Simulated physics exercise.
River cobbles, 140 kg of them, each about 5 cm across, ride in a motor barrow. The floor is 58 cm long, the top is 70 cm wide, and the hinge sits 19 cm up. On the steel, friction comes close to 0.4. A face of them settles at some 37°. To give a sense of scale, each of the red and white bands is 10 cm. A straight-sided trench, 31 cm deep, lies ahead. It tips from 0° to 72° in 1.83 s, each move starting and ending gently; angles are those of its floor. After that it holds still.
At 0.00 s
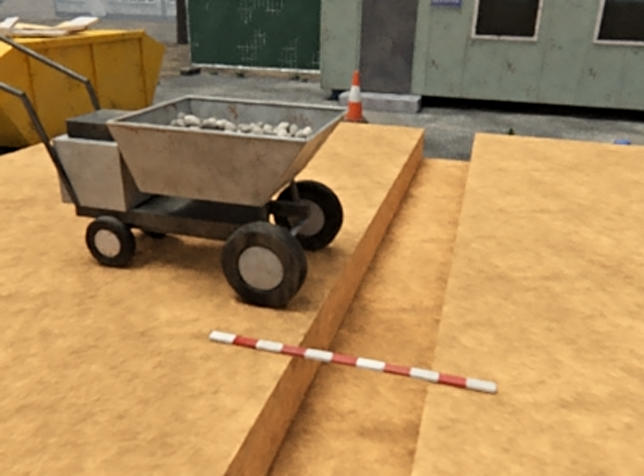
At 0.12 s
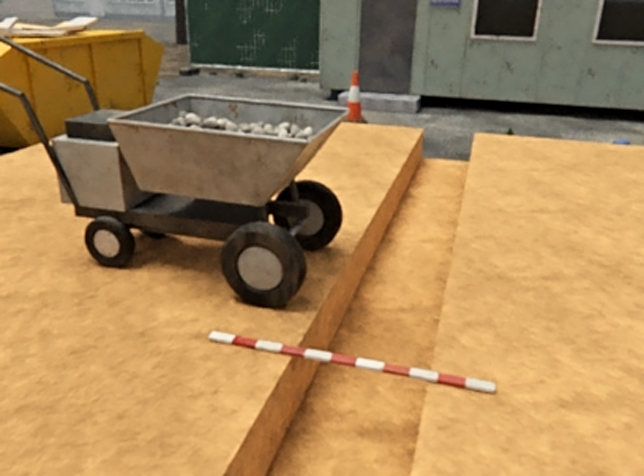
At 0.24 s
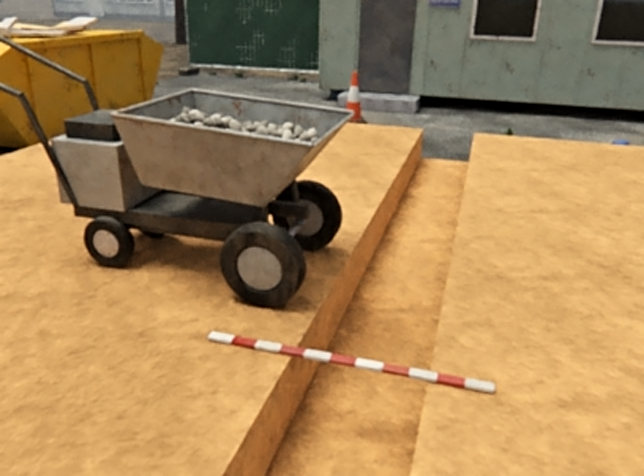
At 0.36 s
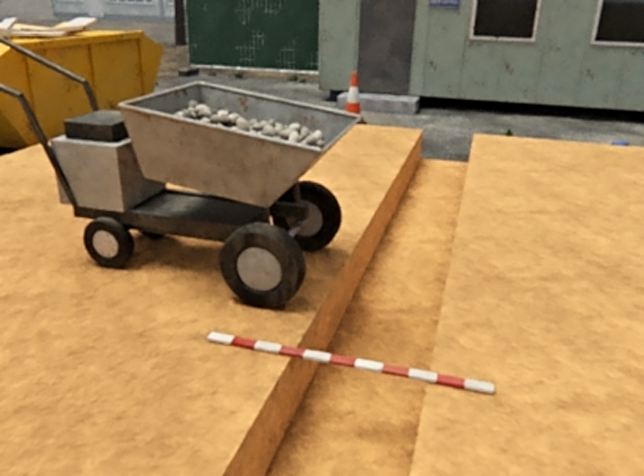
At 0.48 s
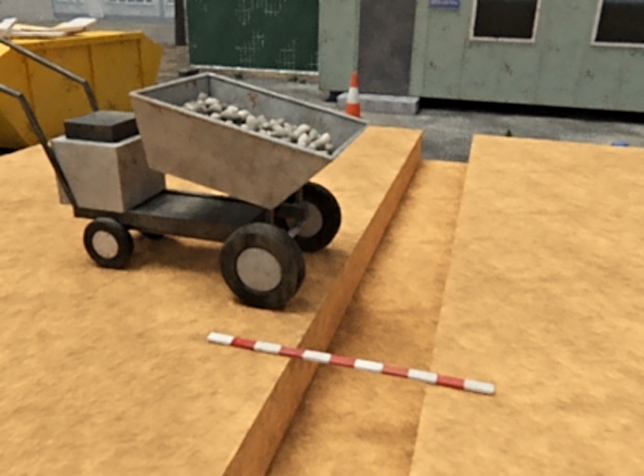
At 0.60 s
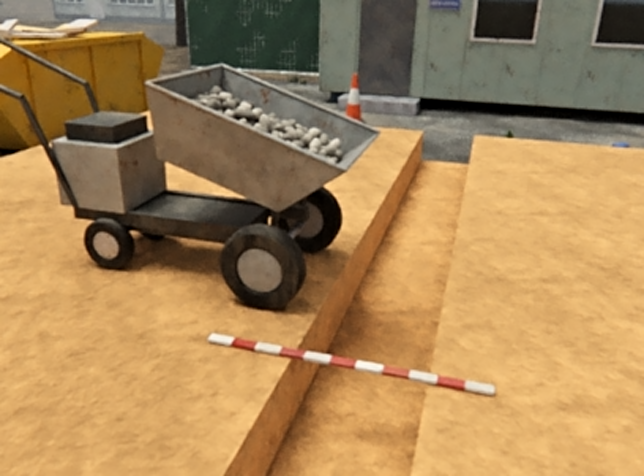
Grey skip of a motor barrow loaded with pale cobbles tilting gradually forward to the right beside a straight-sided trench.
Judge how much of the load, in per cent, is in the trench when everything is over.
I judge it at about 62 per cent.
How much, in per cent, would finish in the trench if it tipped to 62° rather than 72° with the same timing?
Expect roughly 45 per cent.
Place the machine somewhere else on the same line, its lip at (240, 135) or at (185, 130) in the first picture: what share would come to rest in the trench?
About 100 and 85 per cent.
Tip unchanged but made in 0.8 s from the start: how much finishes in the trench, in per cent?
With that change, it comes to around 45 per cent.
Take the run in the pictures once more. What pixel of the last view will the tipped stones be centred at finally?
(425, 333).
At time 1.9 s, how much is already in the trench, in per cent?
By that moment, roughly 20 per cent of the load.
After 1.4 s the floor is at 61°; 100 % in the skip; the foremost stones are at (410, 233).
After 1.9 s the floor is at 72°; 55 % in the skip, 20 % in the trench, 25 % past the trench; the foremost stones are at (547, 322).
After 2.3 s the floor is at 72°; 27 % in the skip, 34 % in the trench, 39 % past the trench; the foremost stones are at (628, 340).
After 4.2 s the floor is at 72°; 0 % in the skip, 62 % in the trench, 38 % past the trench; the foremost stones are past the picture's edge.
